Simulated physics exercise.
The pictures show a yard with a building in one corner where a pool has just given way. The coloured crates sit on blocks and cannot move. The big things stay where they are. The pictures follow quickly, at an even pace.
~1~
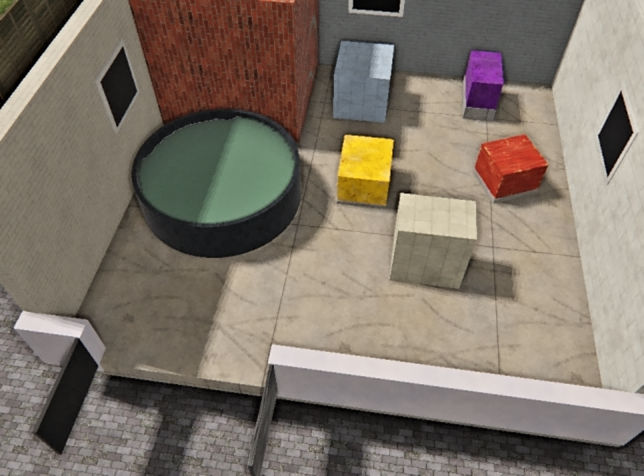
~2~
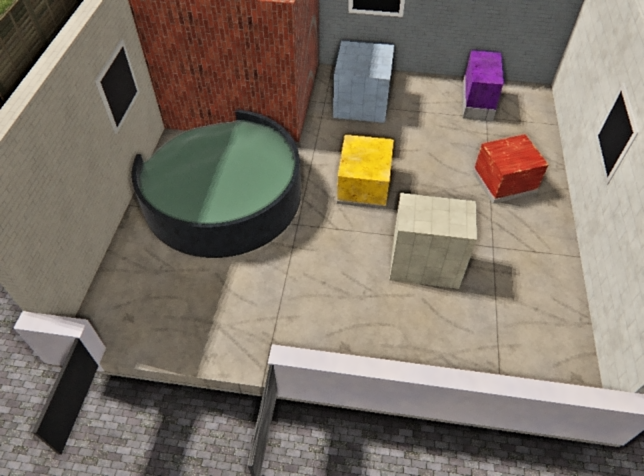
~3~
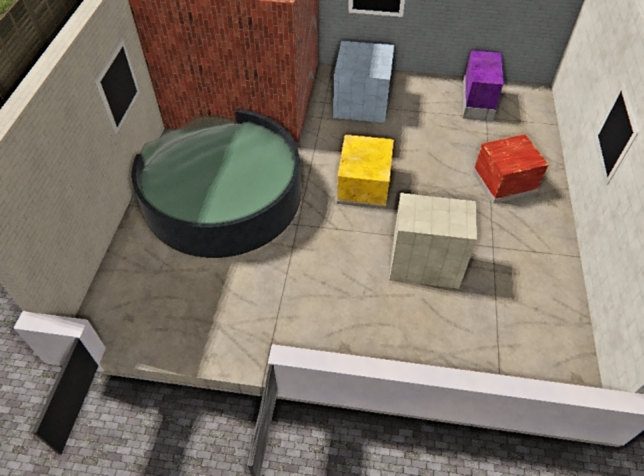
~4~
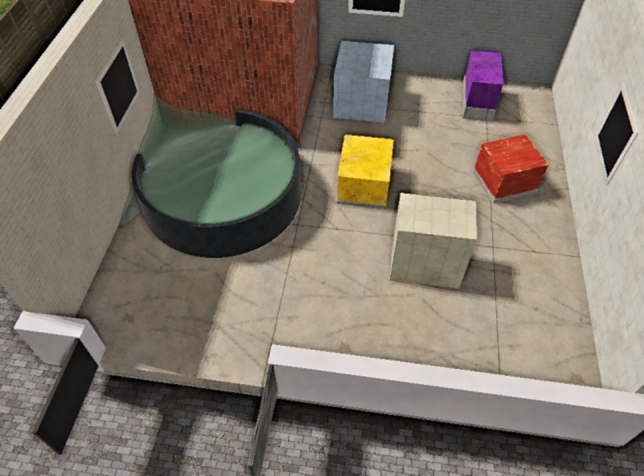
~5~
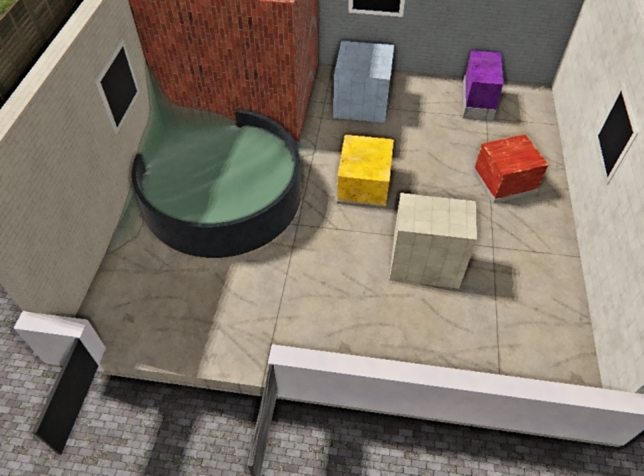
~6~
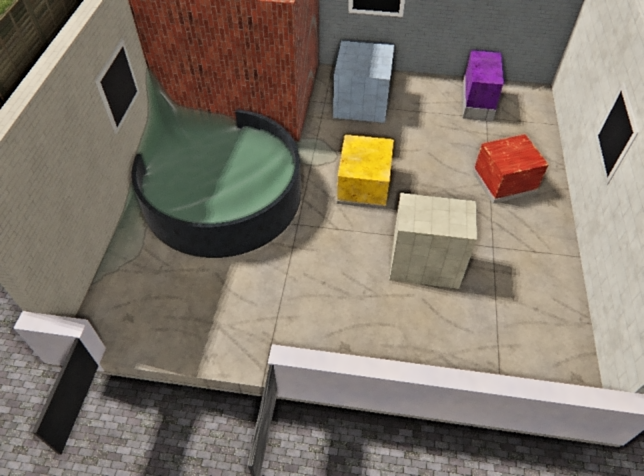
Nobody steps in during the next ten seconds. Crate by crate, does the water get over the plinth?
One by one: The red crate stays dry; the yellow crate gets wet; the purple crate stays dry.
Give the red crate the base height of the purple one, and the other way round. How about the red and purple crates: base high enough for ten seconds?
The red one is safe, the purple one keeps dry.
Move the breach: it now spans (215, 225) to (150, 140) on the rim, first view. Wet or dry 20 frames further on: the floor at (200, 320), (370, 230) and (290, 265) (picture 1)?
In turn: Awash, clear, no water.
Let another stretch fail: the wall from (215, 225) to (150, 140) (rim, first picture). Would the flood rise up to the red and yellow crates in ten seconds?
Then: The red crate is safe, the yellow crate keeps dry.
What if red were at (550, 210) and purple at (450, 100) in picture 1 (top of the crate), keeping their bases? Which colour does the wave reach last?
The one in red.
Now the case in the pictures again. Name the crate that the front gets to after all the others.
I say the purple crate.
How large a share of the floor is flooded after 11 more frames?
Close to 20 %.
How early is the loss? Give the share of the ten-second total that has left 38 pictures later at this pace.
Near 55 in a hundred.
A moment on, water covers 10 % of the floor; the red crate not reached, the yellow crate water round its plinth, the purple crate not reached.
Next, water covers 20 % of the floor; the red crate not reached, the yellow crate water round its plinth, the purple crate not reached.
Then, water covers 30 % of the floor; the red crate water round its plinth, the yellow crate water round its plinth, the purple crate water round its plinth.
Later, water covers 45 % of the floor; the red crate water round its plinth, the yellow crate water round its plinth, the purple crate water round its plinth.
In the end, water covers 75 % of the floor; the red crate stayed above the water, the yellow crate was topped, the purple crate stayed above the water.
